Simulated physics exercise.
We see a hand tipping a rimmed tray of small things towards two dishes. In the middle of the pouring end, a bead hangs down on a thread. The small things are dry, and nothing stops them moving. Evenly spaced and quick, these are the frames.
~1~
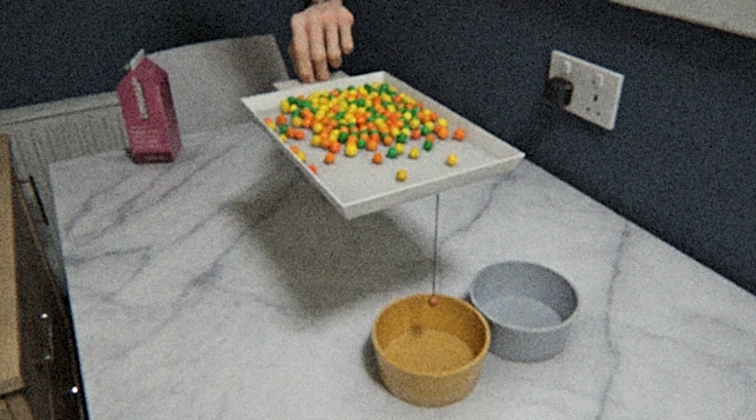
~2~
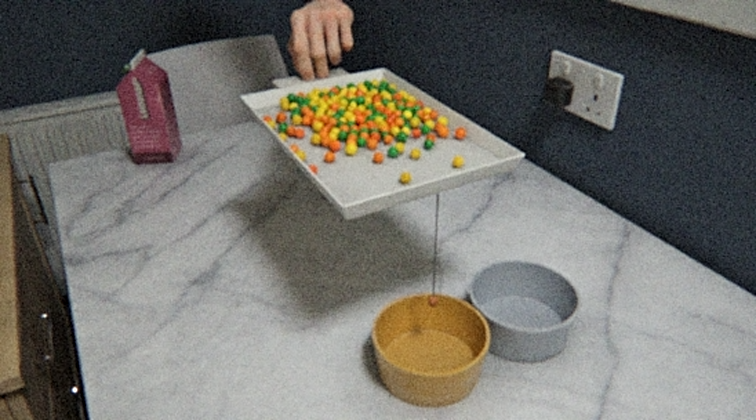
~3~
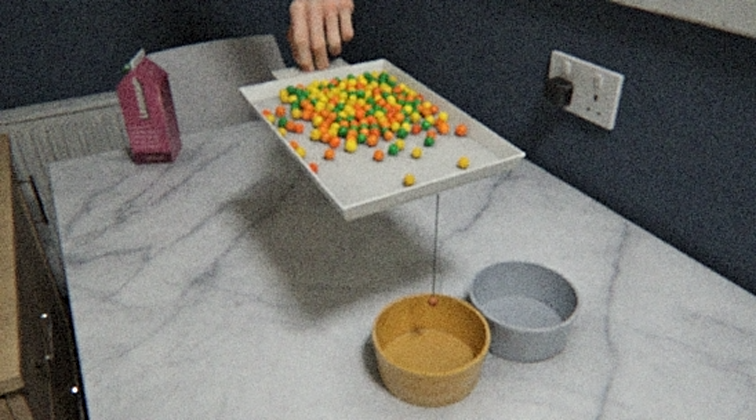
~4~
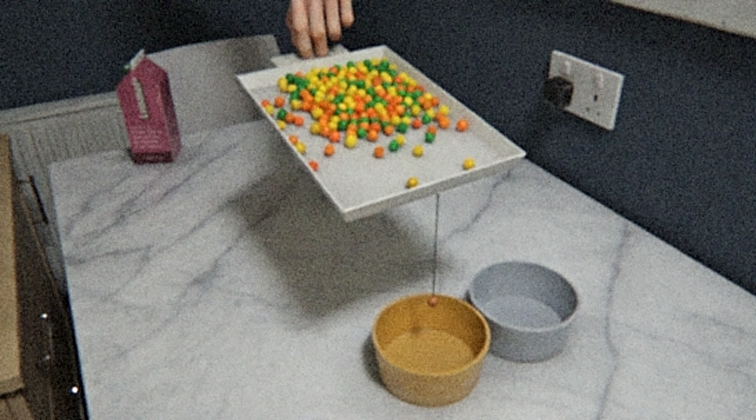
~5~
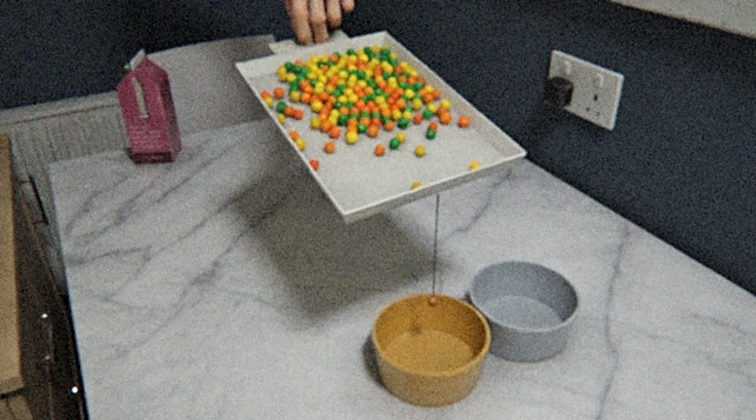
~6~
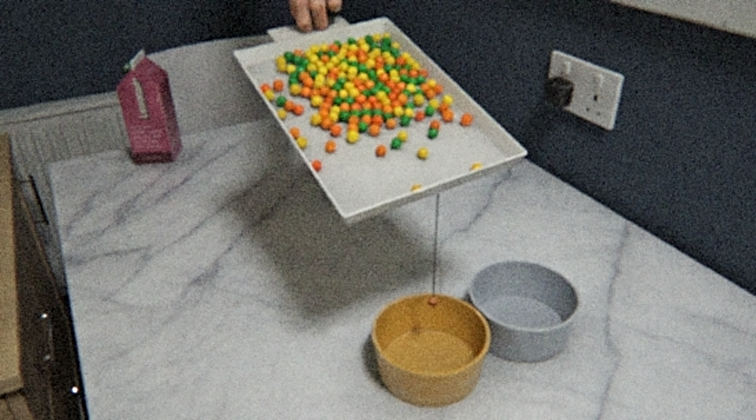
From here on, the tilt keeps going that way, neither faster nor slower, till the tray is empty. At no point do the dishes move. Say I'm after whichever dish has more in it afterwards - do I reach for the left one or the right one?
The left-side dish.
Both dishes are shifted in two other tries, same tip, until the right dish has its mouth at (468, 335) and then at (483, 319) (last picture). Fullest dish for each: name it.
With the dishes at the first place it's the left-side dish, and at the second it's the left-side dish.
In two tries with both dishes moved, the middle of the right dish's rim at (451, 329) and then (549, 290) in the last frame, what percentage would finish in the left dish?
Around 50 and then 30 per cent.
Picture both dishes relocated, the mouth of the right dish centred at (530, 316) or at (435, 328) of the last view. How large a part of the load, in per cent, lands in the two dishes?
Trial 1 near 60 %, trial 2 near 70 %.
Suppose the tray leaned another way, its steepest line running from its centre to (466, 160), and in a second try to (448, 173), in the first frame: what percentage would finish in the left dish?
First heading roughly 0 %, second roughly 20 %.
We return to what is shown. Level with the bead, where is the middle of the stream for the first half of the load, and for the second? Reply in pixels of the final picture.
(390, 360) for the early half, (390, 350) for the late half.
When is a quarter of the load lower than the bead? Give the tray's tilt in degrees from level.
About 55° of tilt.
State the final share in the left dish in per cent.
I'd put that share near 40 per cent.
Just after the last frame, tray tipped steeply; roughly half on the tray; about a tenth in the left dish; roughly a quarter outside both; about a tenth in the air.
A moment on, tray tipped past a quarter turn; roughly a third in the left dish; just a few in the right dish; roughly two thirds outside both; just a few in the air.
Further on, tray tipped past a quarter turn; roughly a third in the left dish; just a few in the right dish; roughly two thirds outside both.
When it is over, tray tipped past a quarter turn; roughly a third in the left dish; just a few in the right dish; roughly two thirds outside both.
